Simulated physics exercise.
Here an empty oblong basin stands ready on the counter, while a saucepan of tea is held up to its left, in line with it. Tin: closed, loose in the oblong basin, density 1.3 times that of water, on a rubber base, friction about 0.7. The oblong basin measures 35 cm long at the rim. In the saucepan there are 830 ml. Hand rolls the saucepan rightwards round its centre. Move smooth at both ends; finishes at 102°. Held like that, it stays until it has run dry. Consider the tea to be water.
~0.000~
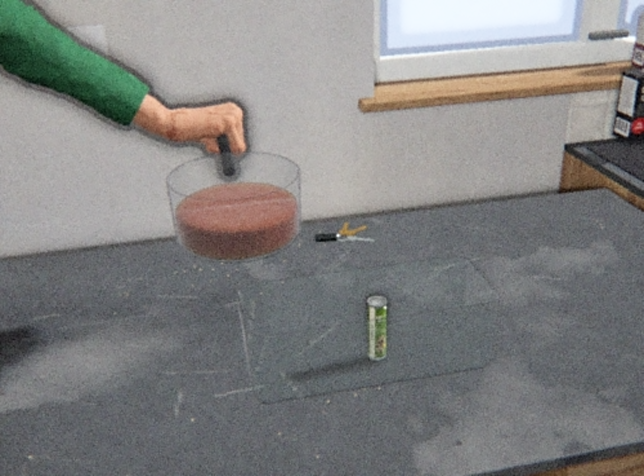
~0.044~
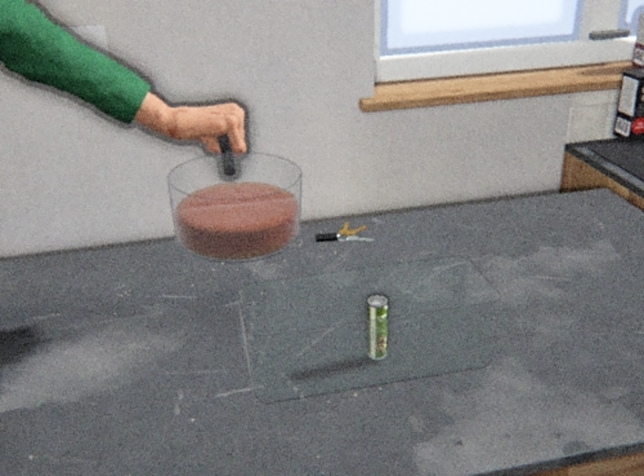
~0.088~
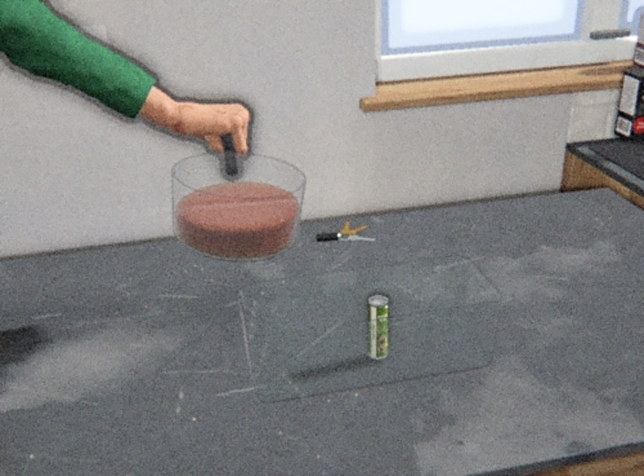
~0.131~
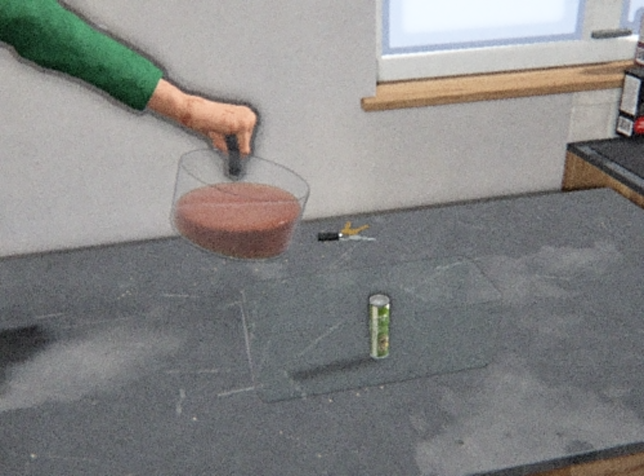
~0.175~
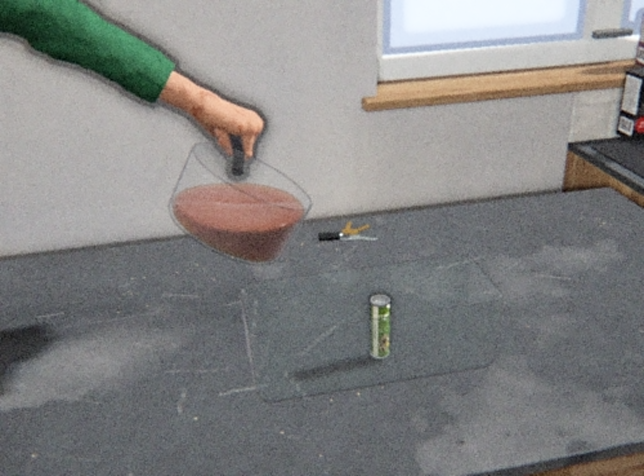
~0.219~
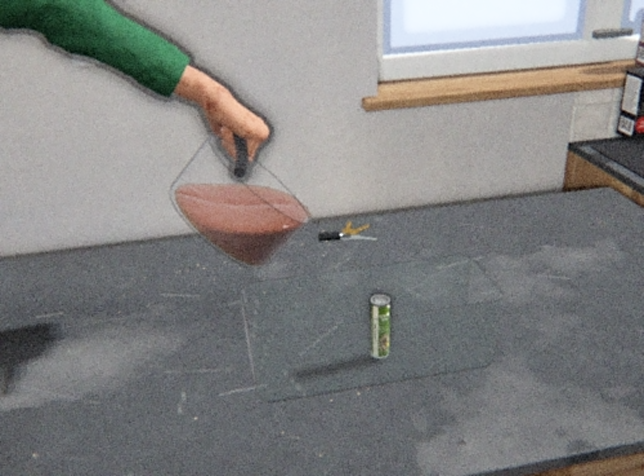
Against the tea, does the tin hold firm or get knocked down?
It holds firm.
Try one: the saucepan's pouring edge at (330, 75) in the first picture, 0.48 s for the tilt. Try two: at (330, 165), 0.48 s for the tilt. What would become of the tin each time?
Trial 1 - tin tips; trial 2 - tin tips.
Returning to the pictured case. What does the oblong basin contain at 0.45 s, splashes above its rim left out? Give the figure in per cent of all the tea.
24 %, give or take.
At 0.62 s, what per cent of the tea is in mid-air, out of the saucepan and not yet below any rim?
Near 8 percent.
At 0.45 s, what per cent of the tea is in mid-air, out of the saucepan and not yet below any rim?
Some 50 per cent.
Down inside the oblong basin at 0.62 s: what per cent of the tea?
The fraction sits near 82 in a hundred.
Then, 0.45 s in, the tilt is 101° and 27 per cent is still to pour; the tin stands where it began.
Then, 0.62 s in, the tilt is 102° and 9 per cent is still to pour; the tin stands where it began.
Then, 0.79 s in, the tilt is 102° and 2 per cent is still to pour; the tin stands where it began.
Then, 0.98 s in, the tilt is 102° and 0 per cent is still to pour; the tin stands where it began.
Finally, the tin stands where it began.
